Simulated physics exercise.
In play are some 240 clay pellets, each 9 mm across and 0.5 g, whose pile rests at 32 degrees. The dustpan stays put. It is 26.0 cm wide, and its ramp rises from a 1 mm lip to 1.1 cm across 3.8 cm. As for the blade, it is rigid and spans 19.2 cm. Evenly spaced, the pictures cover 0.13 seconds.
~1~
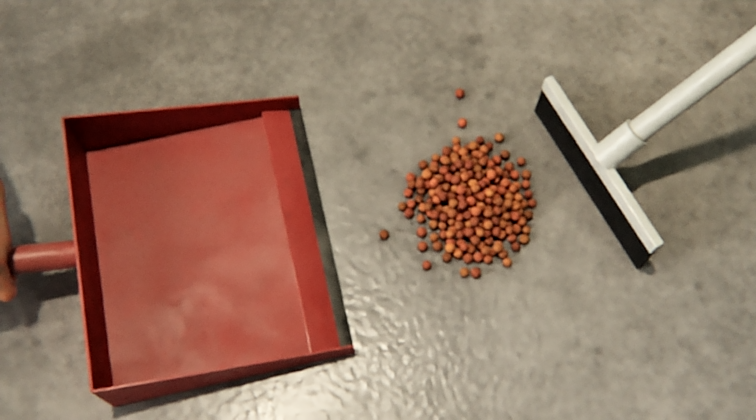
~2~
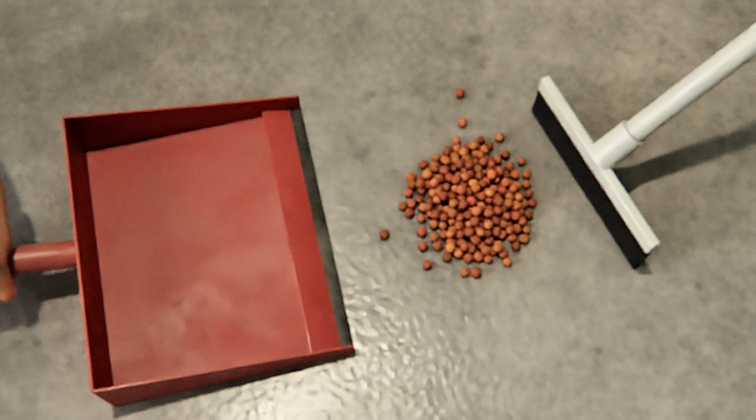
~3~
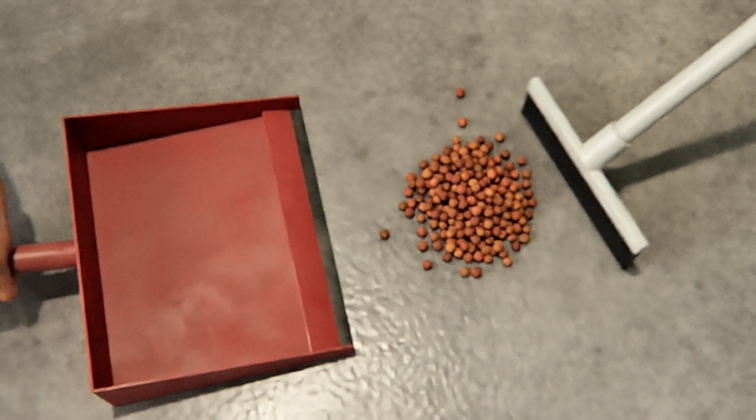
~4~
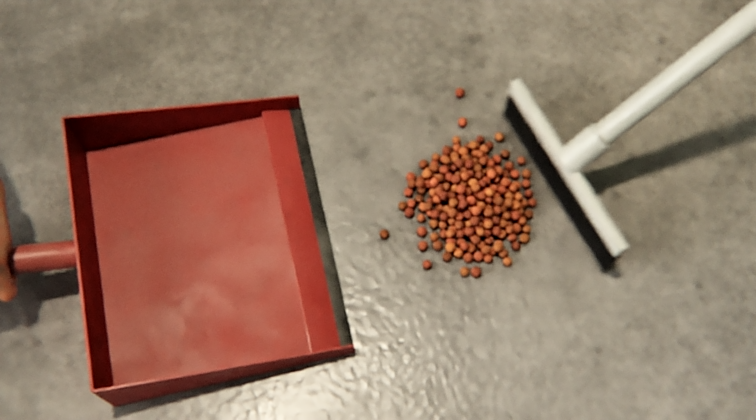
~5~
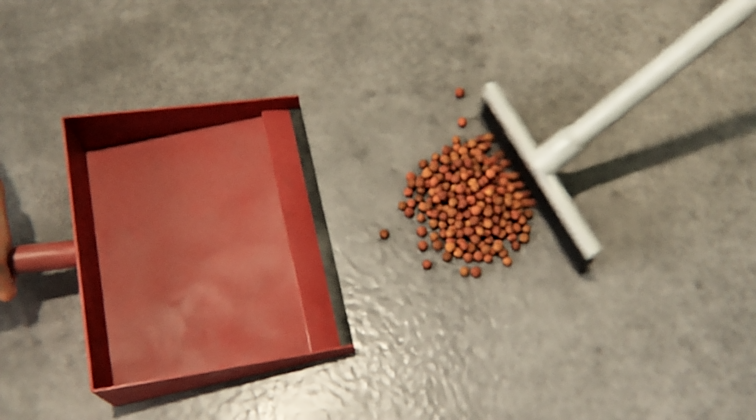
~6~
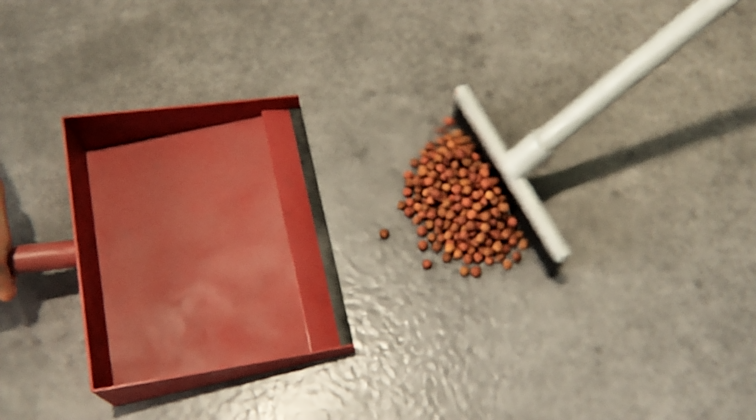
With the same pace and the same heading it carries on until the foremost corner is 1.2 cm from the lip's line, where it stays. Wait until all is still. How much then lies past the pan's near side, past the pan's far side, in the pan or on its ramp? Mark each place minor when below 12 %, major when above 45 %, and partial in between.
Past the pan's near side - minor; past the pan's far side - minor; in the pan or on its ramp - major.
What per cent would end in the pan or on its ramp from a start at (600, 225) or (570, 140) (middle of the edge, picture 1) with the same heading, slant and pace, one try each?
First try about 55 per cent, second about 45 per cent.
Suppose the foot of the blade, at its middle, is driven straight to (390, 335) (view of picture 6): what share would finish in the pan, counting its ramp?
Some 45 per cent.
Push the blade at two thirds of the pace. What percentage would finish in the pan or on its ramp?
I'd put it at close to 35 per cent.
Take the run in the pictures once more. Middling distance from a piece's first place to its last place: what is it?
16 cm, roughly.
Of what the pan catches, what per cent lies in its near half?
Roughly 50 percent.
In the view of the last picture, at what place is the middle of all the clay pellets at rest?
After settling, the middle sits near (320, 243).
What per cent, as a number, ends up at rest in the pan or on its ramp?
Share at rest: Approx. 55 per cent.
Then, 0.09 s after the last picture, middle of the blade 9 cm from the lip; 0 % over the lip, far side 0 %, near side 0 %.
Then, 0.14 s after the last picture, middle of the blade 5 cm from the lip; 10 % over the lip, far side 0 %, near side 5 %.
Then, 0.34 s after the last picture, middle of the blade 4 cm from the lip; 60 % over the lip, far side 0 %, near side 5 %.
In the end, near side 5 %, far side 0 %, pan 55 %, in front of the lip or behind the blade 40 %.
